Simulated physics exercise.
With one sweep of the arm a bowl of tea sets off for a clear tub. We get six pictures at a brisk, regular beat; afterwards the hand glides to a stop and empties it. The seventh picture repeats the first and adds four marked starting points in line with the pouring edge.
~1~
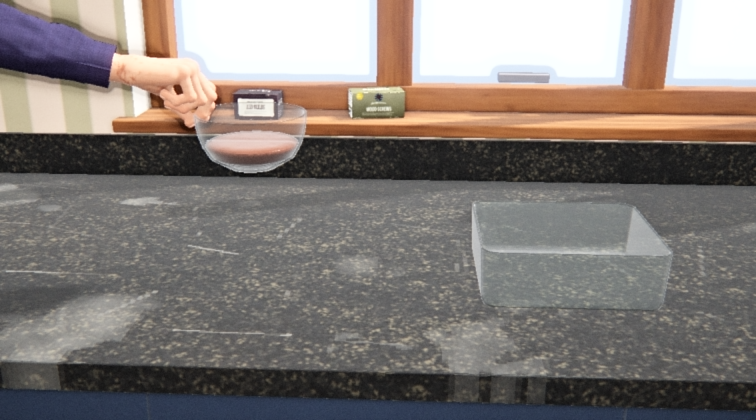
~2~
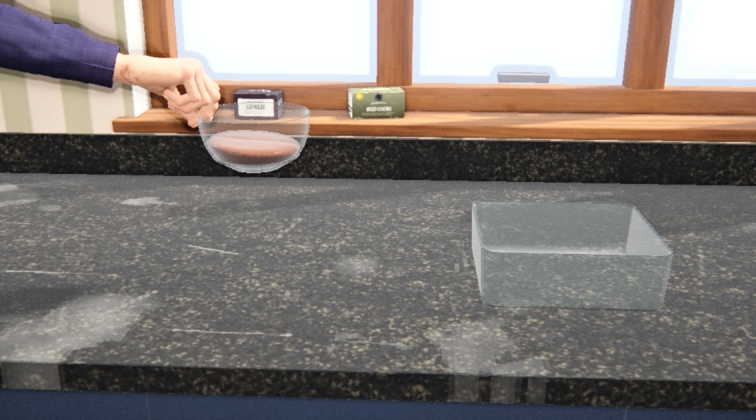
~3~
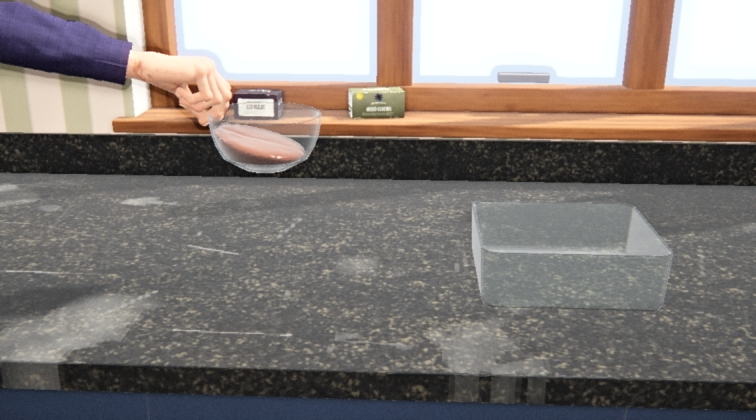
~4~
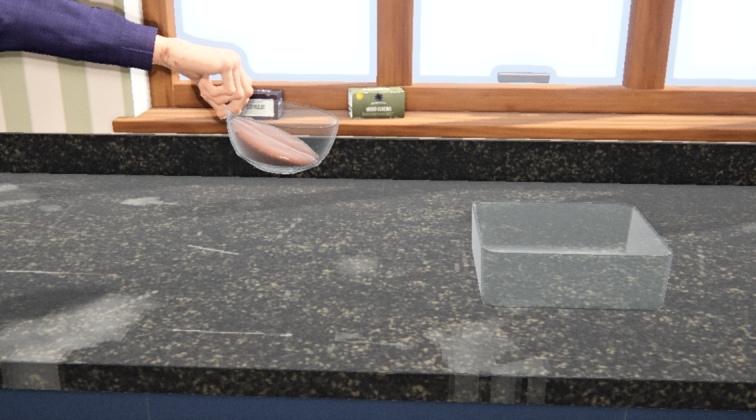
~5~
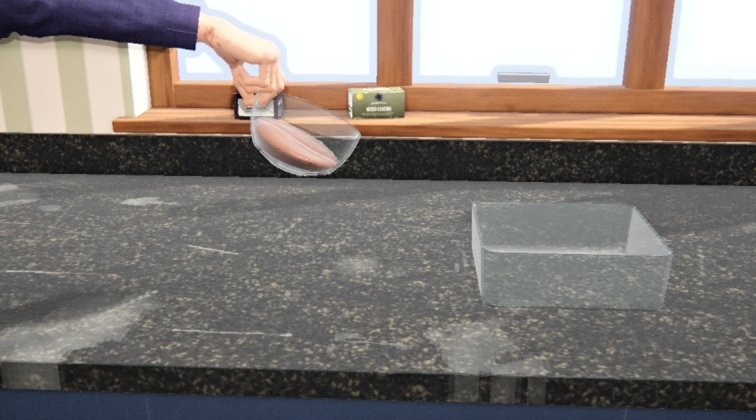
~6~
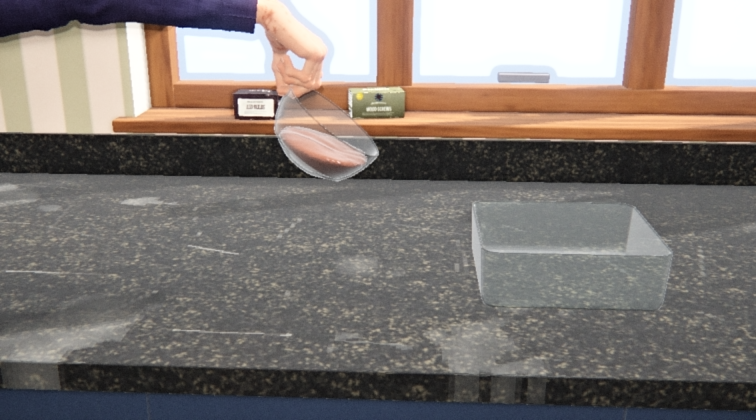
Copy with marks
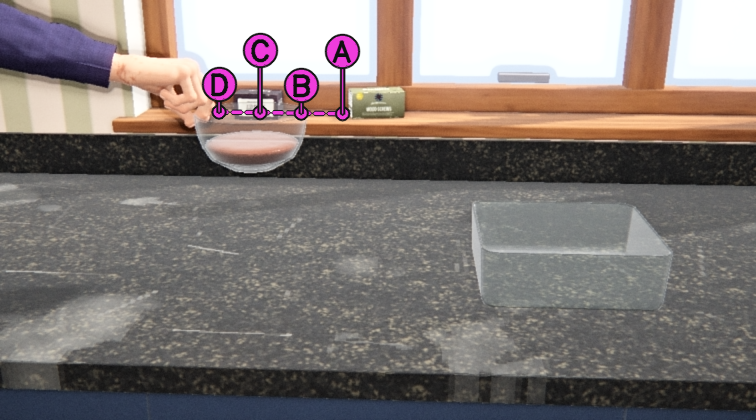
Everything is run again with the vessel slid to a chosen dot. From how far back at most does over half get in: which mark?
A will do.
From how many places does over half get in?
One of them.
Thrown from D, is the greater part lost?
Yes, that goes wrong.
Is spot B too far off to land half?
Yes, that goes wrong.
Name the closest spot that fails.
B it is.
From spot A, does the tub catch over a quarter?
Yes, it does.
On the marked copy, A at (342, 113); B at (301, 113); C at (260, 112); D at (219, 112).
With A, about 69 % lands in the tub, 17 % falls short and 14 % goes beside or beyond.
With B, about 20 % lands in the tub, 76 % falls short and 4 % goes beside or beyond.
With C, about 0 % lands in the tub, 97 % falls short and 3 % goes beside or beyond.
With D, about 0 % lands in the tub, 100 % falls short.
